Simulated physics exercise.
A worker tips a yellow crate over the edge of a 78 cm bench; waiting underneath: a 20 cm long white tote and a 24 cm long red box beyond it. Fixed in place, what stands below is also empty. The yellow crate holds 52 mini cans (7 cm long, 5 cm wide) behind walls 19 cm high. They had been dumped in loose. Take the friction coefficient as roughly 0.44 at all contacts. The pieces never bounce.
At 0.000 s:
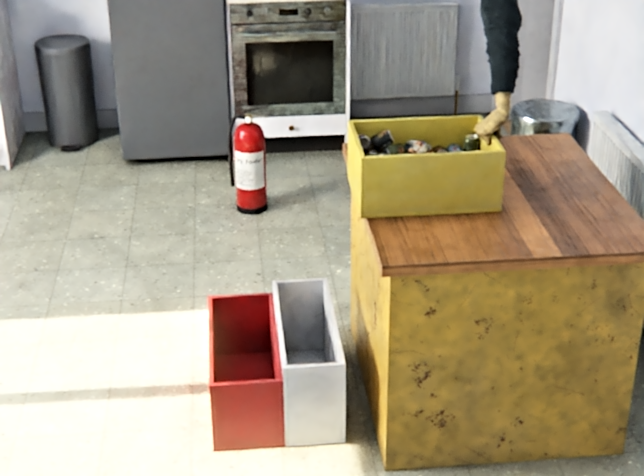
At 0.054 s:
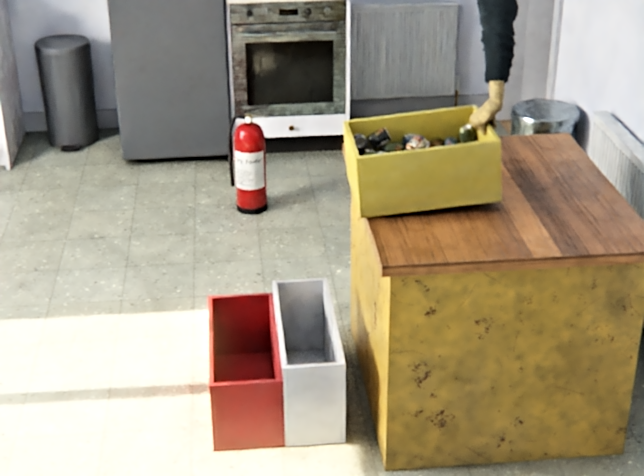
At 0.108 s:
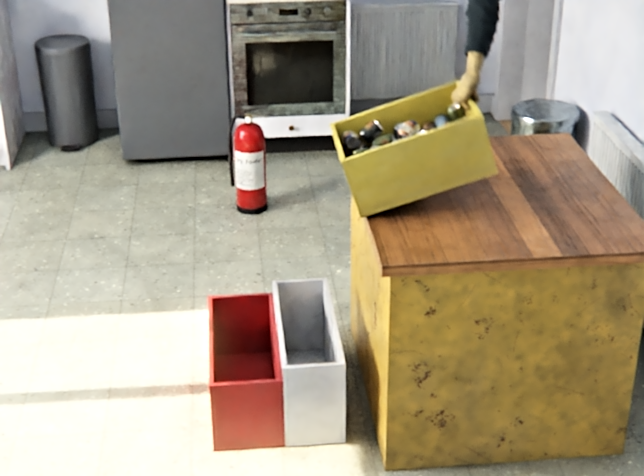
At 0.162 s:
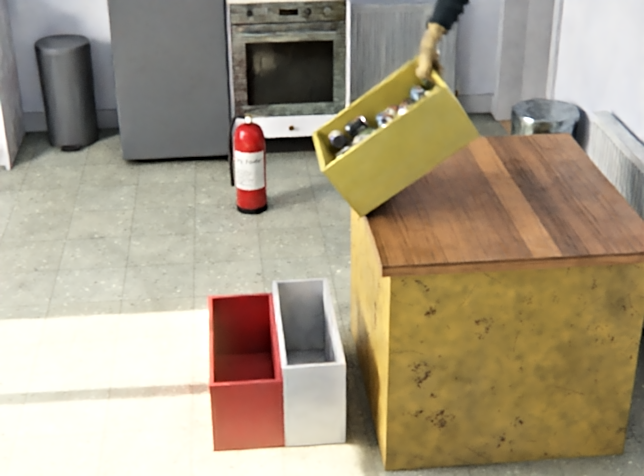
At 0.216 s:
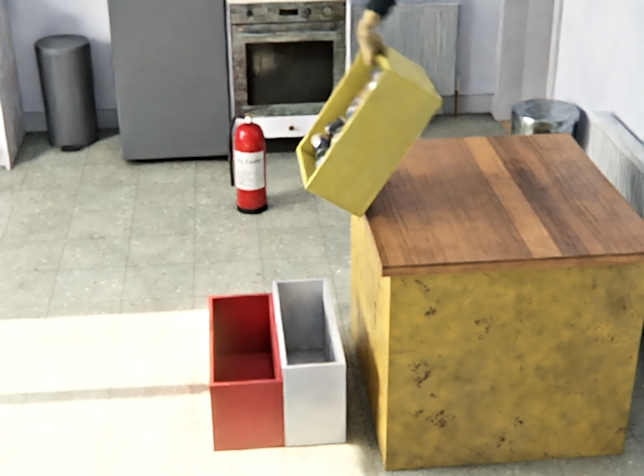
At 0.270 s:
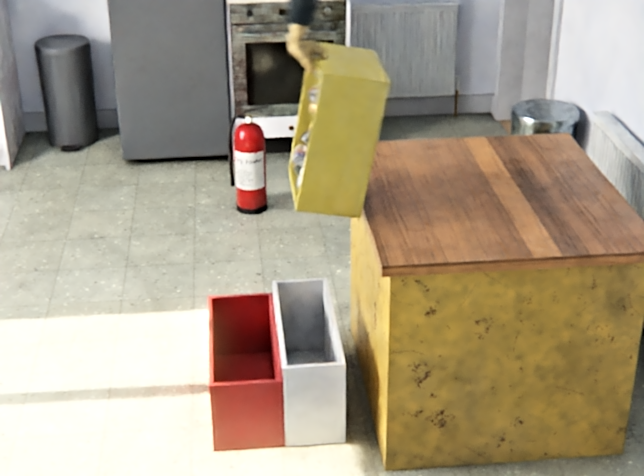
A hand lifting the right end of a yellow crate of small cans, tilting it steeply leftward at a wooden-topped bench's edge.
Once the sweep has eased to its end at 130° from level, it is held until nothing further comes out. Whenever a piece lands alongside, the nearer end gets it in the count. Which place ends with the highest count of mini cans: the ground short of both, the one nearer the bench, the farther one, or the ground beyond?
Highest count: Beyond.
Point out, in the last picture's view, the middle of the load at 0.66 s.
Somewhere around pixel (133, 384) in the last view.
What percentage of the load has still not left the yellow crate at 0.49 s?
Still in there: Some 10 per cent.
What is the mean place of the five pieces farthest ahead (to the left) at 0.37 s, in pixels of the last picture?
Centre: About (224, 134) px.
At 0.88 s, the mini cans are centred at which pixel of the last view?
Somewhere around (90, 407) in pixels.
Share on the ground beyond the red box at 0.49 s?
I'd say near 0 per cent at that moment.
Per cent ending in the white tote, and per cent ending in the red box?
About 0 in a hundred first and about 20 in a hundred second.
After 0.37 s, tilt 115°; 38 still in the yellow crate and 14 in the air.
After 0.49 s, tilt 130°; 4 still in the yellow crate and 48 in the air.
After 0.66 s, tilt 130°; 7 in the red box, 22 on the ground beyond the red box and 23 in the air.
Outcome (at 0.88 s), 11 in the red box and 41 on the ground beyond the red box.
